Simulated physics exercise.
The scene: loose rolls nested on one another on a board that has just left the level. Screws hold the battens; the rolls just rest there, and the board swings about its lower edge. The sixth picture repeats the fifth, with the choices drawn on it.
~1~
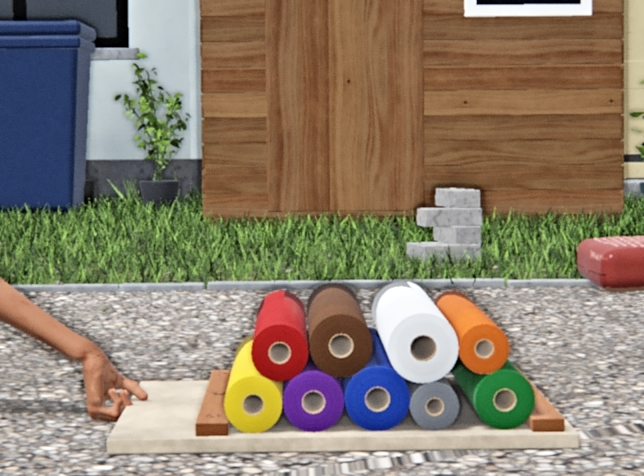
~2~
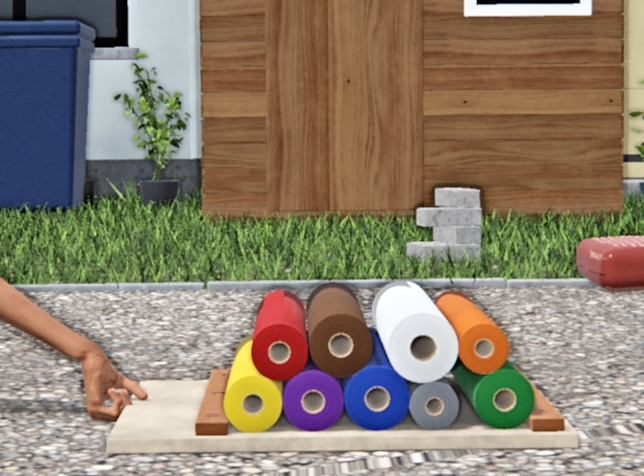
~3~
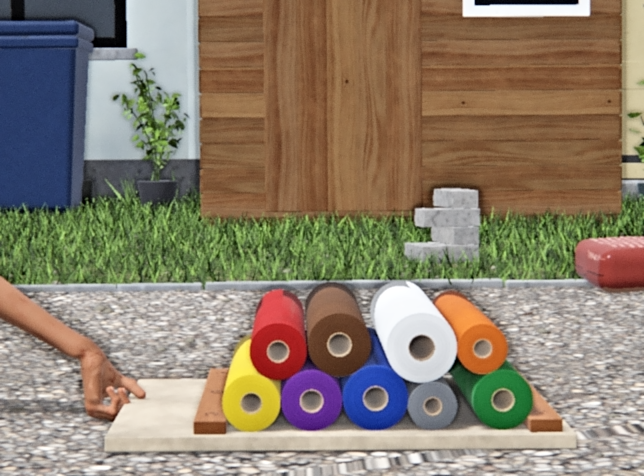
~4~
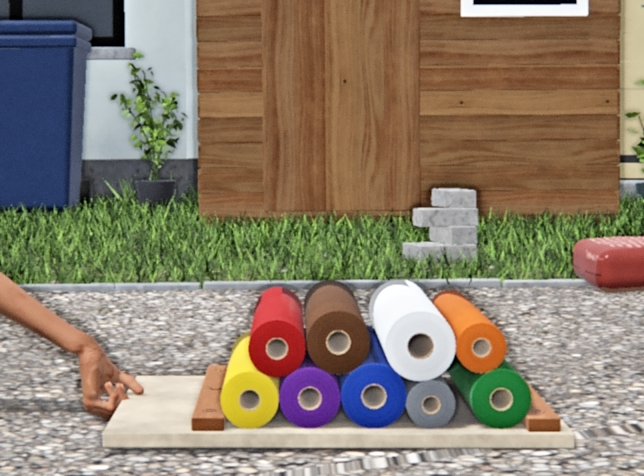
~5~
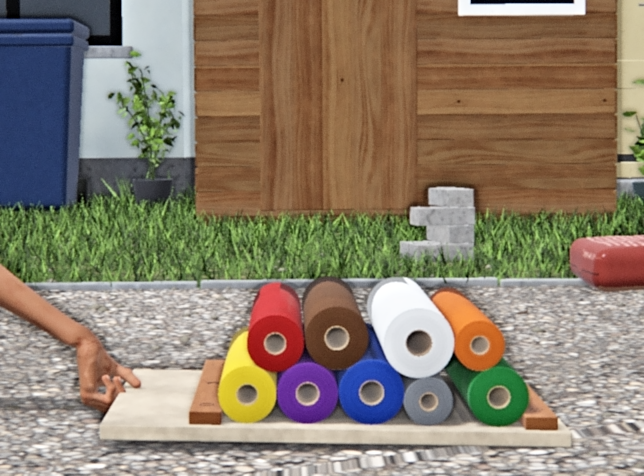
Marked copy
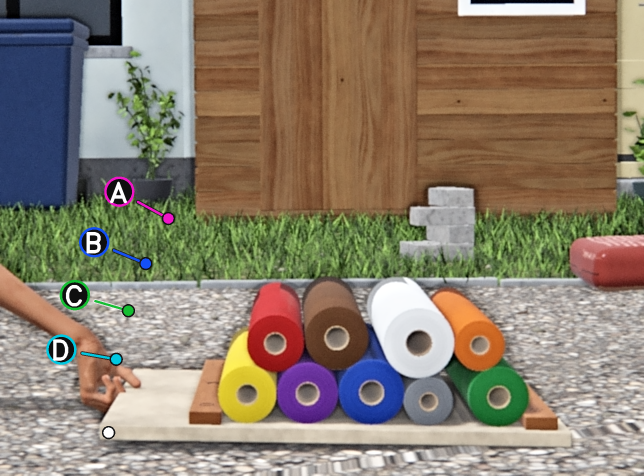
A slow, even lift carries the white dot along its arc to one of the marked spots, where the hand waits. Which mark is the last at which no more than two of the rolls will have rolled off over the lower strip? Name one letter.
The last mark within the limit is A.
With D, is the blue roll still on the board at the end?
Yes.
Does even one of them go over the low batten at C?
Yes.
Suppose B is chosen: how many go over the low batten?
With B, one.
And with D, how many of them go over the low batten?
It comes to one.
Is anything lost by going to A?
Yes.
On the copy, A at (168, 218); B at (146, 264); C at (129, 311); D at (116, 360); the white dot at (109, 433).
On A. First, board at 17°.
Then, board at 29°.
Finally, board at 29°, one over the low batten (orange).
By contrast, B one over the low batten (orange); C one over the low batten (orange); D one over the low batten (orange).
